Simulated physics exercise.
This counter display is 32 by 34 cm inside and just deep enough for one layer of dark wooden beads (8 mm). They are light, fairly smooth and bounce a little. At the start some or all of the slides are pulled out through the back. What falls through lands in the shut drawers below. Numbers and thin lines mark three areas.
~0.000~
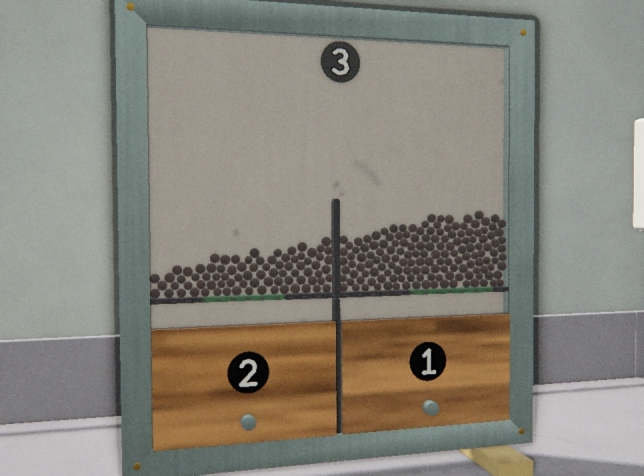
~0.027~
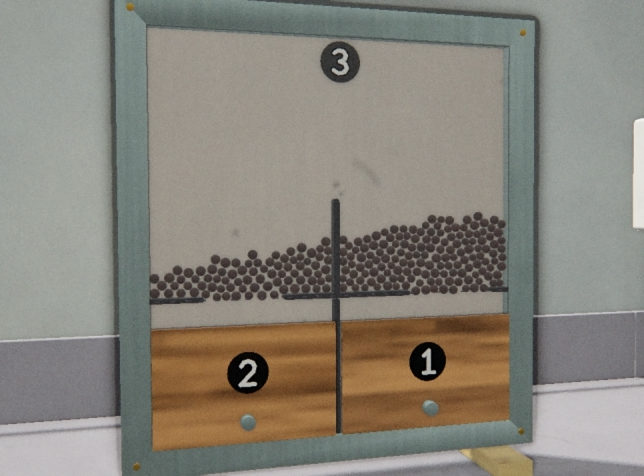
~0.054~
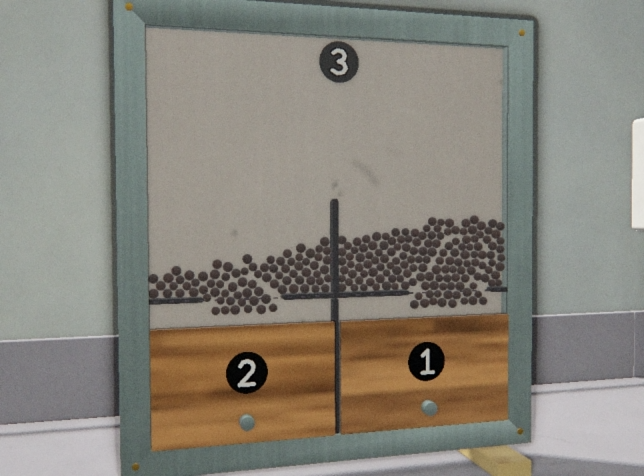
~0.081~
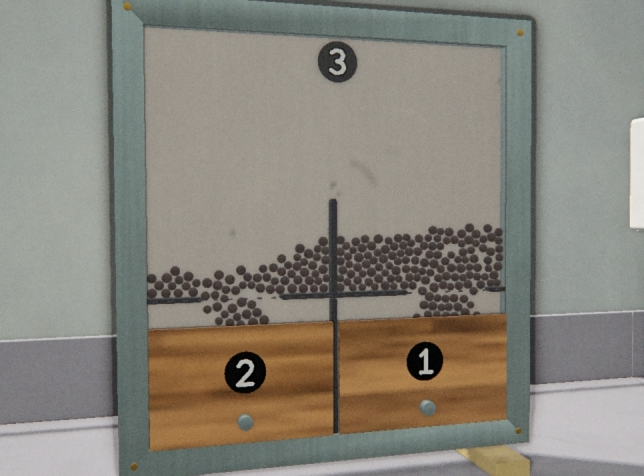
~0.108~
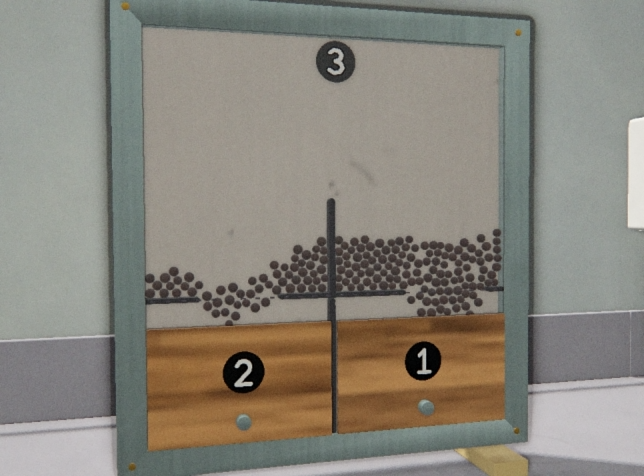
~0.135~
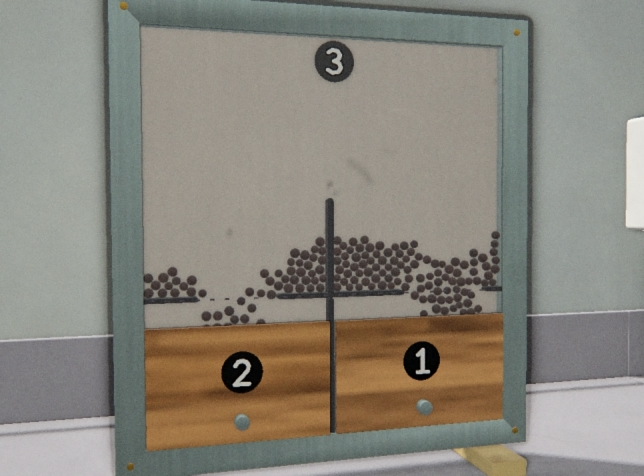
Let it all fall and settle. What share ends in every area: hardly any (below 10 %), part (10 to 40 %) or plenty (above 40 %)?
Drawer 1: Plenty, drawer 2: Part, store 3: Part.
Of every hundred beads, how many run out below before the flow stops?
About 80 per cent.
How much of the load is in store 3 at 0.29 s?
About 30 per cent.
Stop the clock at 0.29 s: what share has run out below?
Roughly 70 per cent.
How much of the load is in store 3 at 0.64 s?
About 25 per cent.
After 0.29 s, 70 % are out; no. 1, 45 %, no. 2, 20 %, no. 3, 30 %.
After 0.64 s, 75 % are out; no. 1, 50 %, no. 2, 25 %, no. 3, 25 %.
After 1.34 s, 80 % are out; no. 1, 50 %, no. 2, 25 %, no. 3, 20 %.
At rest by 1.5 s, 80 % are out; no. 1, 50 %, no. 2, 25 %, no. 3, 20 %.
